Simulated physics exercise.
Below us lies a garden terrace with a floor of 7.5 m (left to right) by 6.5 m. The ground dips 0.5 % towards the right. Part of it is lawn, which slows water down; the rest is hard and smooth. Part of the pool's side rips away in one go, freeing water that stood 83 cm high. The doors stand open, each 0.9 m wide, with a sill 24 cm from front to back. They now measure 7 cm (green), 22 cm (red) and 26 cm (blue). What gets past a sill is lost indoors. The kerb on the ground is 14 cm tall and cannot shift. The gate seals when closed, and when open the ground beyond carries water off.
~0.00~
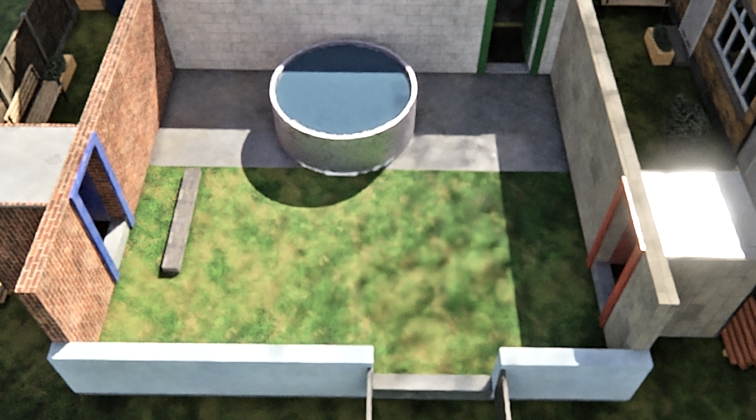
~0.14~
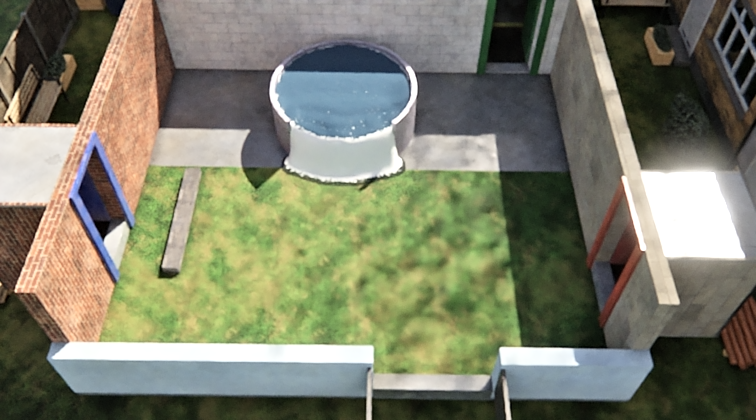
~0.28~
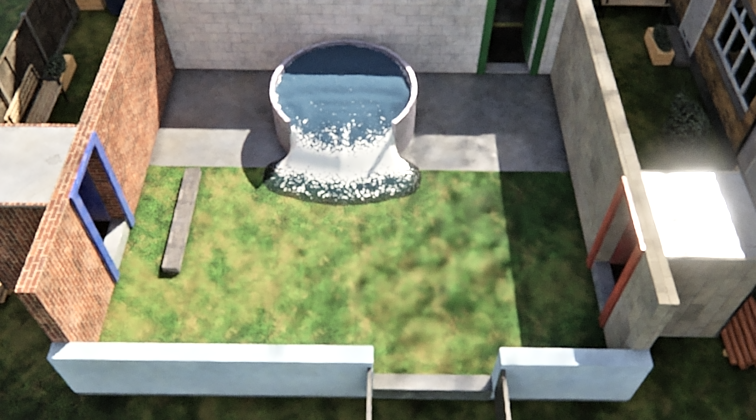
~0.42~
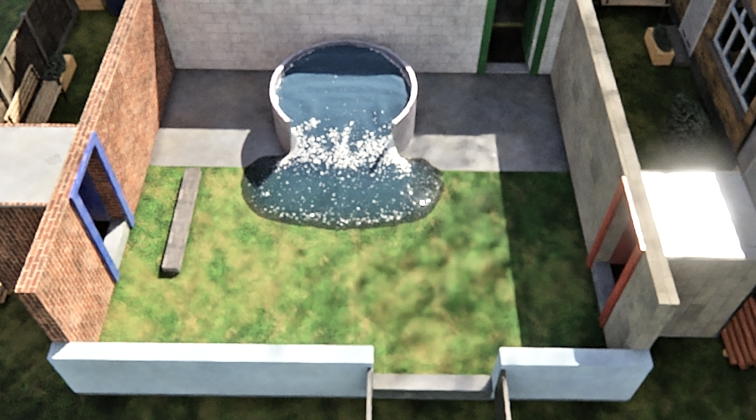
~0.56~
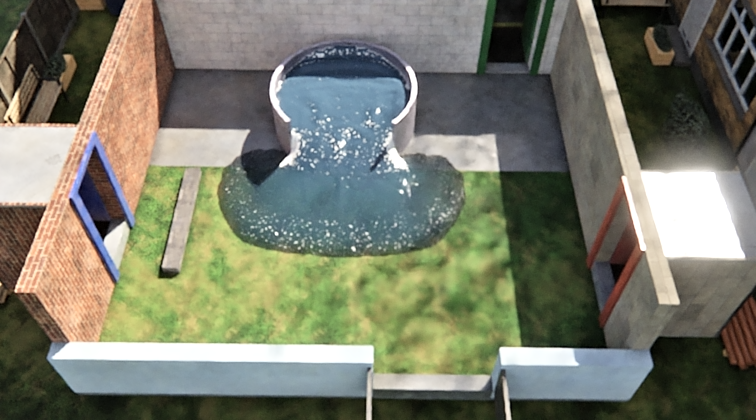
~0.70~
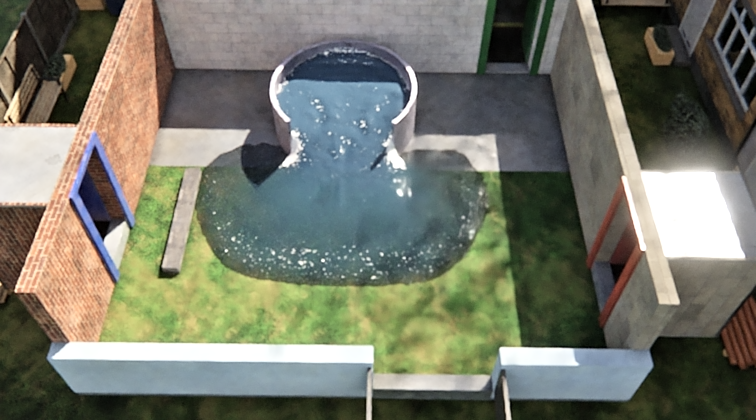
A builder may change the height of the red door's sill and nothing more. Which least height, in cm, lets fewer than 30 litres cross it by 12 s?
About 8.5 cm.
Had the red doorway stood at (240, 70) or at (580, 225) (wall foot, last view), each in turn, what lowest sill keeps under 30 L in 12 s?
About 6.5 and 6.0 cm.
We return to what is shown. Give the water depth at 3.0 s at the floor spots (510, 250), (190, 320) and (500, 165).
About 6, 16 and 1 cm.
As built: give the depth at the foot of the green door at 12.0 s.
Roughly 10.5 cm deep.
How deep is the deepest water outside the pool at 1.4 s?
Roughly 32 cm.
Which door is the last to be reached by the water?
The green one.
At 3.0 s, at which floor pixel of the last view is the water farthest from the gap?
At about (606, 376).
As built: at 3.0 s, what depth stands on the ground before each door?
In cm: Green 0, red 7, blue 0.
After 1.4 s water covers 40 % of the floor, deepest (32 cm) near (341, 181); it has not reached the red door.
After 3.0 s water covers 60 % of the floor, deepest (37 cm) near (92, 368); 7 cm at the red door, 0 litres in over its 22 cm sill.
After 12.0 s water covers 100 % of the floor, deepest (11 cm) near (507, 125); 9 cm at the red door, 0 litres in over its 22 cm sill.
At the red door as built, the water arrived by 2.9 s and peaked near 13 cm at 4.8 s.
With a sill of 7 cm, 63 litres would have come in within the 12 s; with 9.5 cm, 17 litres. So under 30 litres takes about 8.5 cm.
